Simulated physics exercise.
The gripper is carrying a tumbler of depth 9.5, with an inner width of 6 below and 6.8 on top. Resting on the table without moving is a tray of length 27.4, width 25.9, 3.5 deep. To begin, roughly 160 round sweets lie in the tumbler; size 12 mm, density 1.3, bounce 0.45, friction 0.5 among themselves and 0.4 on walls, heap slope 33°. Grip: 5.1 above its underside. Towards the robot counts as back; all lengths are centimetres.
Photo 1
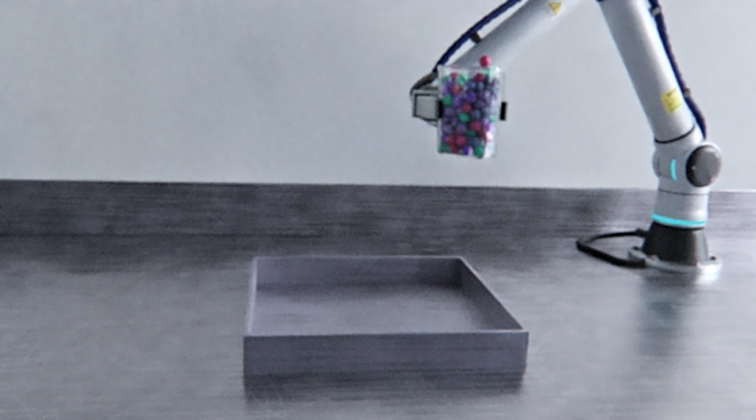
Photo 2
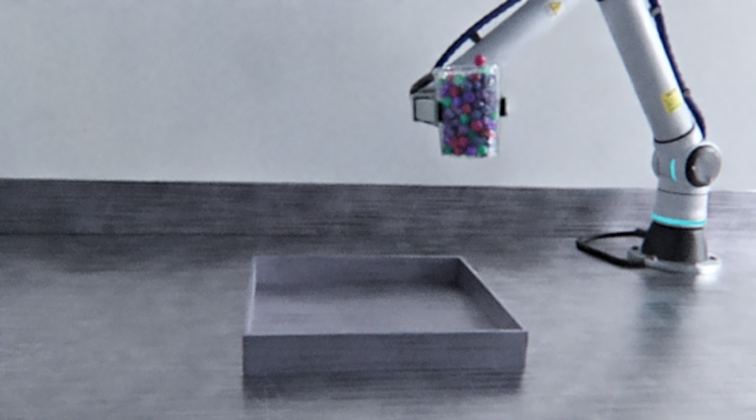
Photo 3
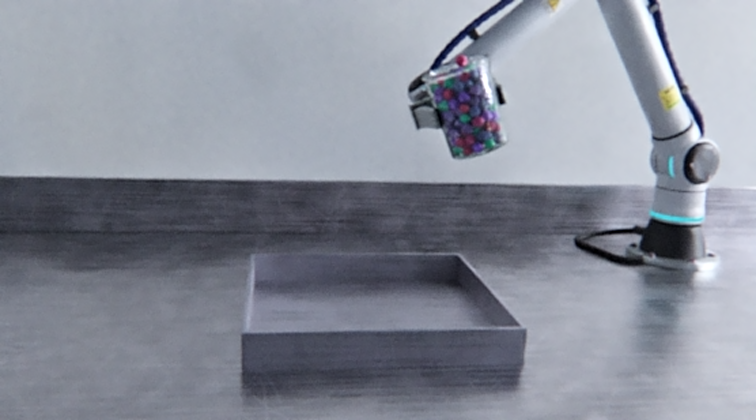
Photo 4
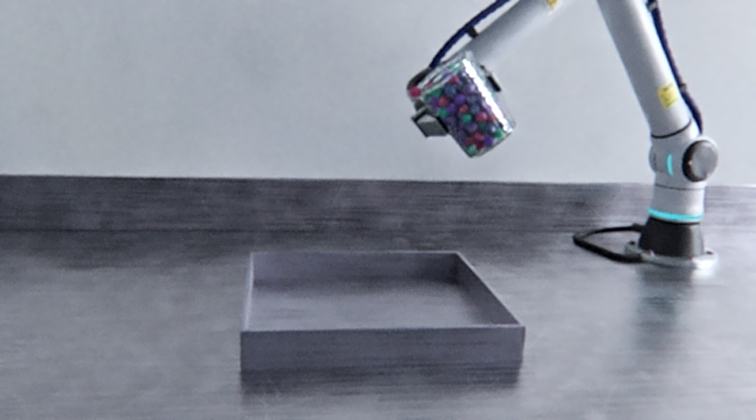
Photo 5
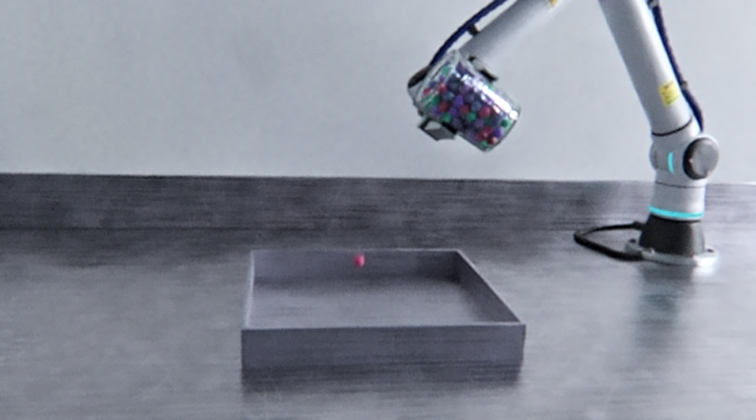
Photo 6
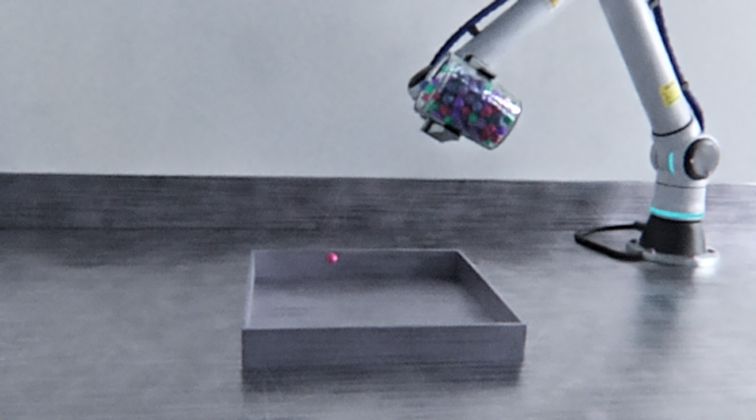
A robot arm held a clear tumbler of colourful round sweets above a grey tray and gradually tilted it over to the left, while a single pinkish-red sweet dropped out into the tray below.
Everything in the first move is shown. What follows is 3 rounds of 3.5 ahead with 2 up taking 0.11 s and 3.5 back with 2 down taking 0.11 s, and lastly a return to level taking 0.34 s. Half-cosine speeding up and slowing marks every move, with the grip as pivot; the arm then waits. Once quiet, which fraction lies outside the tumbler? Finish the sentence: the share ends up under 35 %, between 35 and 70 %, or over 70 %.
The share ends up between 35 and 70 %.
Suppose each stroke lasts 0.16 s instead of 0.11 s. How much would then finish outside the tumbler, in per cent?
The share would be near 30 %.
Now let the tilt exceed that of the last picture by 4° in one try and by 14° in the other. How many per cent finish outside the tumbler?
They would come to near 65 and 75 per cent.
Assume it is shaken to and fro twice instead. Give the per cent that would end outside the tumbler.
About 50 per cent, then.
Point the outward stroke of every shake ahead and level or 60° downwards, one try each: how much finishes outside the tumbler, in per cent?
Near 40 and 10 percent respectively.
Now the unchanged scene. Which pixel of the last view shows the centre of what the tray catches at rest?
Near (334, 307).
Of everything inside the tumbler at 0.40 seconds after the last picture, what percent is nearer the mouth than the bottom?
Around 75 percent.
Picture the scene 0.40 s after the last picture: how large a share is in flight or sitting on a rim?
My guess is some 3 in a hundred.
Then, 0.40 s on, tilted 62° forward, highest piece 28 above the table; 96 in the tumbler, 54 in the tray, 5 in flight or on a rim.
Then, 0.80 s on, tilted 39° forward, highest piece 26 above the table; 83 in the tray, 68 in the tumbler, 1 on the table or floor, 3 in flight or on a rim.
Then, 1.20 s on, level, highest piece 26 above the table; 86 in the tray, 68 in the tumbler, 1 on the table or floor.
Then, 2.25 s on, level, highest piece 26 above the table; 86 in the tray, 68 in the tumbler, 1 on the table or floor.
In the end, 86 in the tray, 68 in the tumbler, 1 on the table or floor. That is 56 % outside the tumbler.
